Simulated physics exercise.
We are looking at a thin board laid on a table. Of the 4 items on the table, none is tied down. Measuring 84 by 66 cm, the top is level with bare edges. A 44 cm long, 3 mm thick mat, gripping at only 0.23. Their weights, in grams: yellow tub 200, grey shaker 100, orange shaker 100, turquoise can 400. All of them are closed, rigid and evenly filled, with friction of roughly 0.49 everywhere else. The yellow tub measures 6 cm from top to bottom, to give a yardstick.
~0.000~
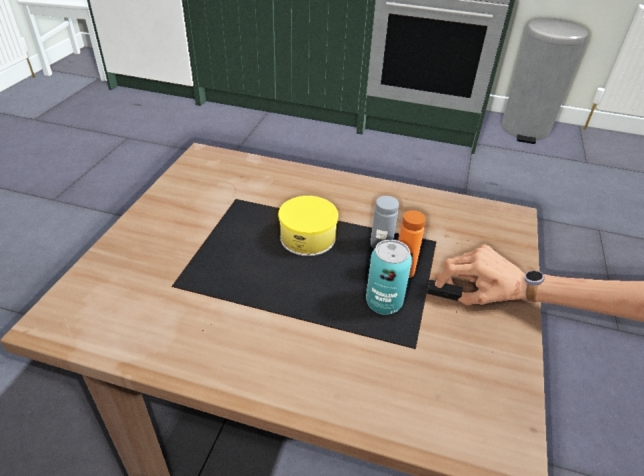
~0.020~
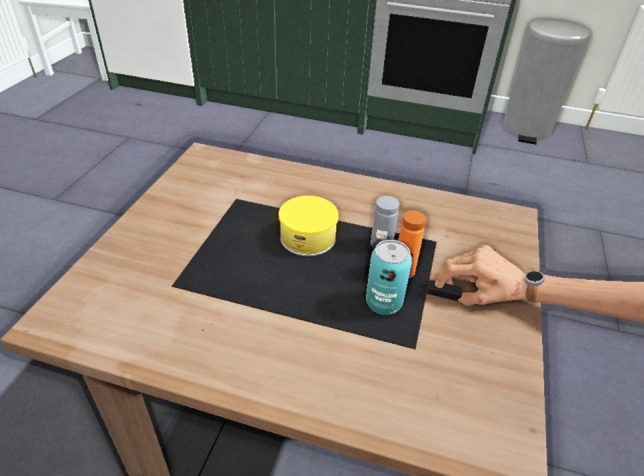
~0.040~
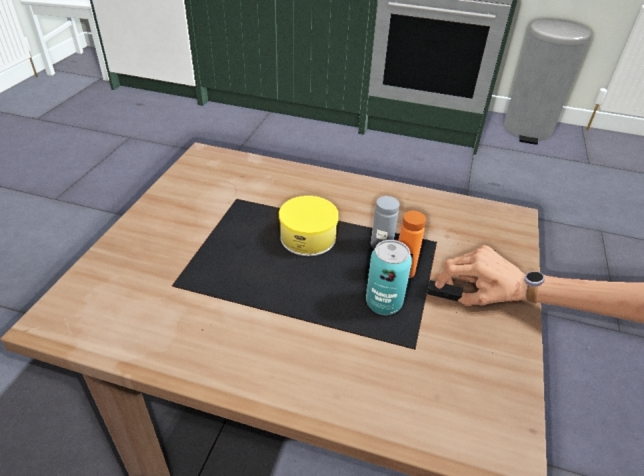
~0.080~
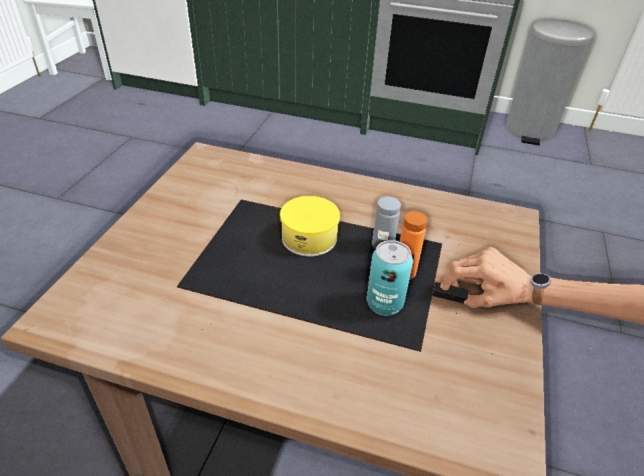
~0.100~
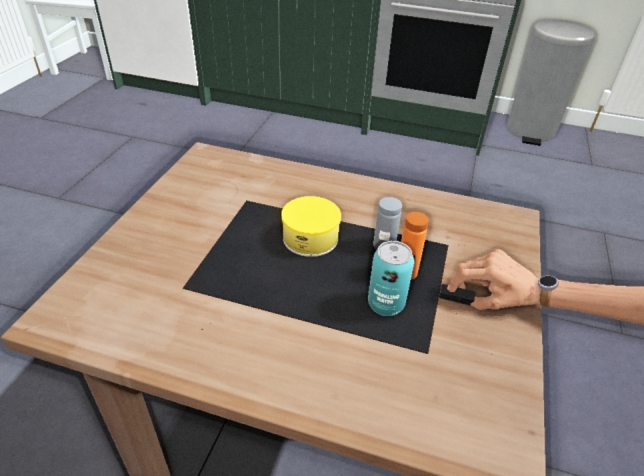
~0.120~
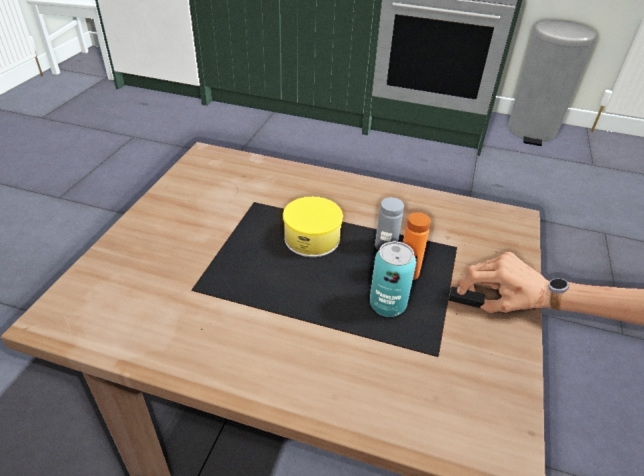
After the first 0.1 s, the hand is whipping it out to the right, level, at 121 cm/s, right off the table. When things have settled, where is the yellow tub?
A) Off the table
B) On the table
The answer is B.
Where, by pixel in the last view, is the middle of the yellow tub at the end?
The resting point is around (408, 250).
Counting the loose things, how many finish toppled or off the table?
I count 3.
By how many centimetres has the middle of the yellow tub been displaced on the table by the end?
I'd say about 20 cm between start and finish.
After 0.32 s, mat out by 28 cm; yellow tub moved 9 cm near (353, 236); grey shaker moved 9 cm; orange shaker moved 9 cm.
After 0.62 s, mat out by 64 cm; grey shaker, orange shaker and turquoise can now off the table; yellow tub moved 20 cm near (408, 250).
After 0.72 s, mat out by 76 cm; yellow tub moved 20 cm near (408, 250).
After 1.02 s, mat out by 85 cm; yellow tub moved 20 cm near (408, 250).
In the end (2.1 s), off the table, grey shaker, orange shaker and turquoise can; not toppled but over 6 cm from the start, yellow tub. At the end, from the last picture's camera, yellow tub near (408, 250).
